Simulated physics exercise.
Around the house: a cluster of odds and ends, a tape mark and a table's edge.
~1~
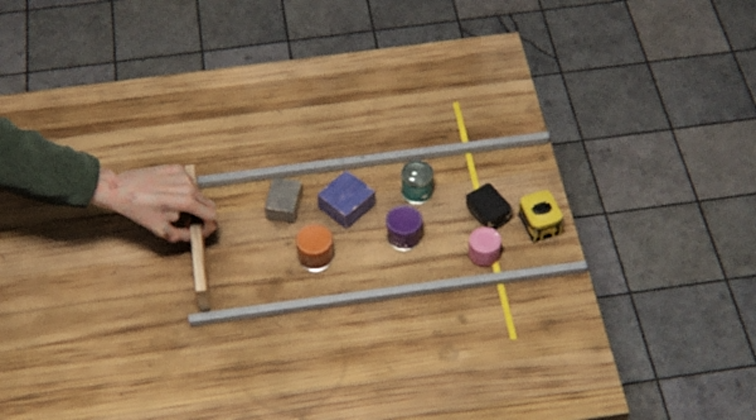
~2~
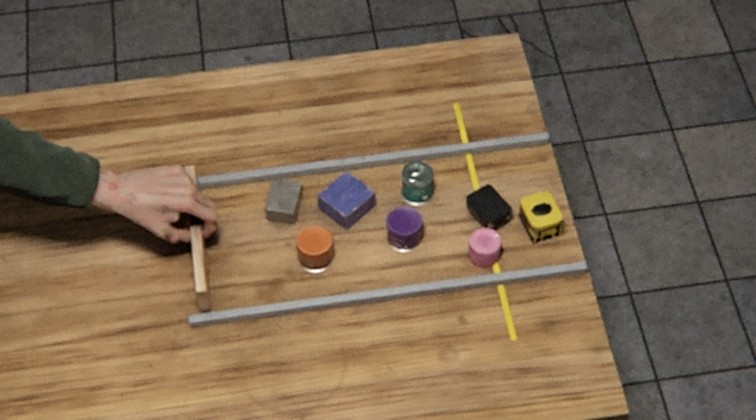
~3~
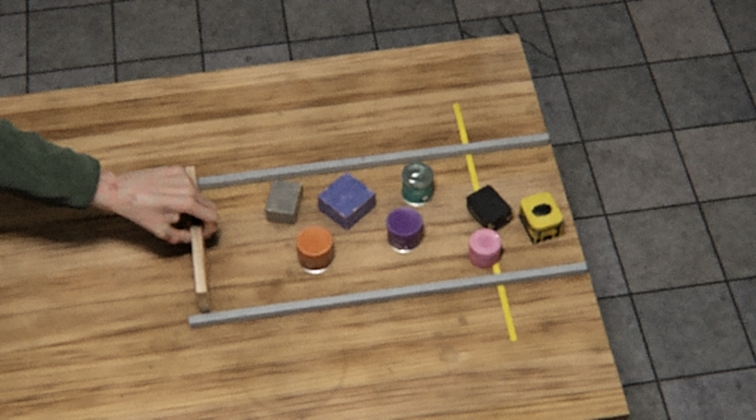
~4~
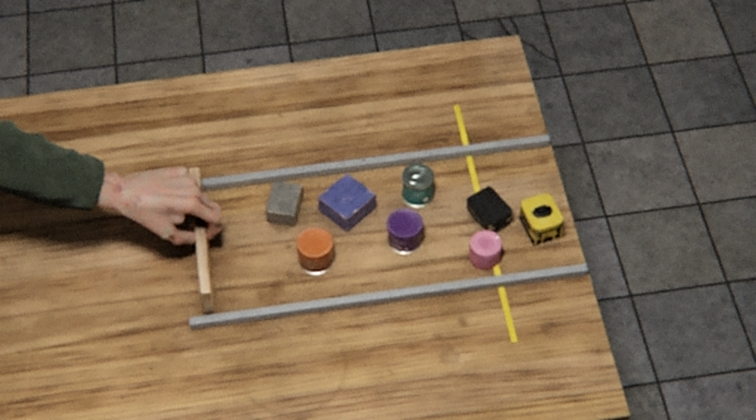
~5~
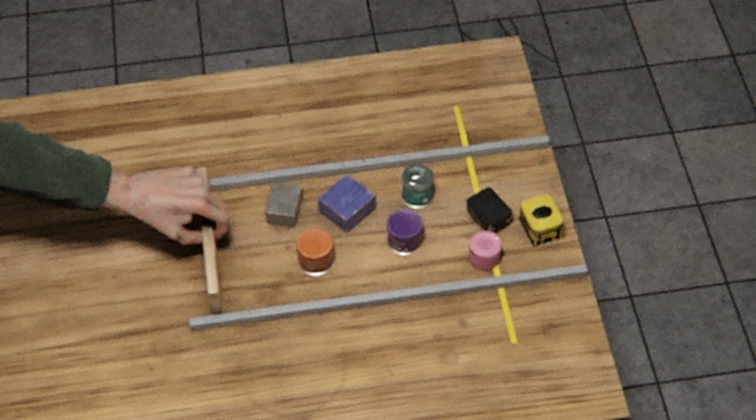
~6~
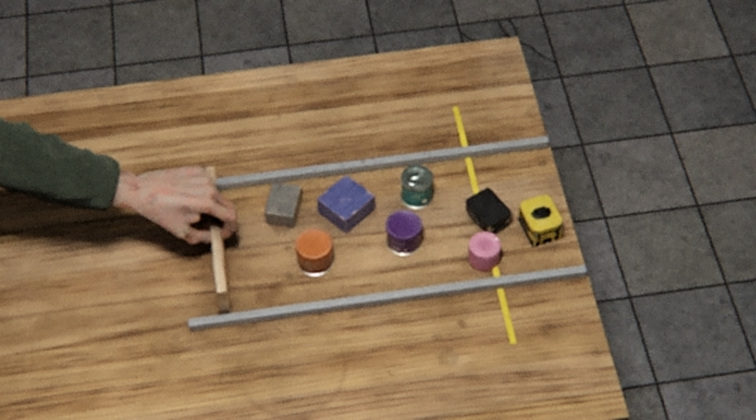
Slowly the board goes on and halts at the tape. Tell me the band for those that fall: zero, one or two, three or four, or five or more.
The number that fall off is one or two.
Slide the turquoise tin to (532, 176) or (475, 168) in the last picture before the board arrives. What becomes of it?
In turn it falls; stays on.
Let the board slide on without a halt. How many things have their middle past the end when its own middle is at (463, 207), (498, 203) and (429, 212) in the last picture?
It would be 1, 3 and 0.
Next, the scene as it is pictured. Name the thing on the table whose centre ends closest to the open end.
That is the black case.
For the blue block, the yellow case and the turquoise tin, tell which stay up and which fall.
The blue block stays on, the yellow case falls, the turquoise tin falls.
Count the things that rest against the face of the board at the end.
That makes 3.
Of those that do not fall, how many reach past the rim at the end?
Overhanging: 1.
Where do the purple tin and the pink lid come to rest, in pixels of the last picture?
First (535, 214), then (511, 260).
A little later, none off yet; yellow case at rest near (540, 221); black case at rest near (488, 213); pink lid at rest near (484, 251).
Next, none off yet; yellow case shifted about its own width near (564, 220); black case shifted about its own width near (532, 208); pink lid moving near (496, 255).
When it is over, the number that fall off is one or two; down, turquoise tin and yellow case.
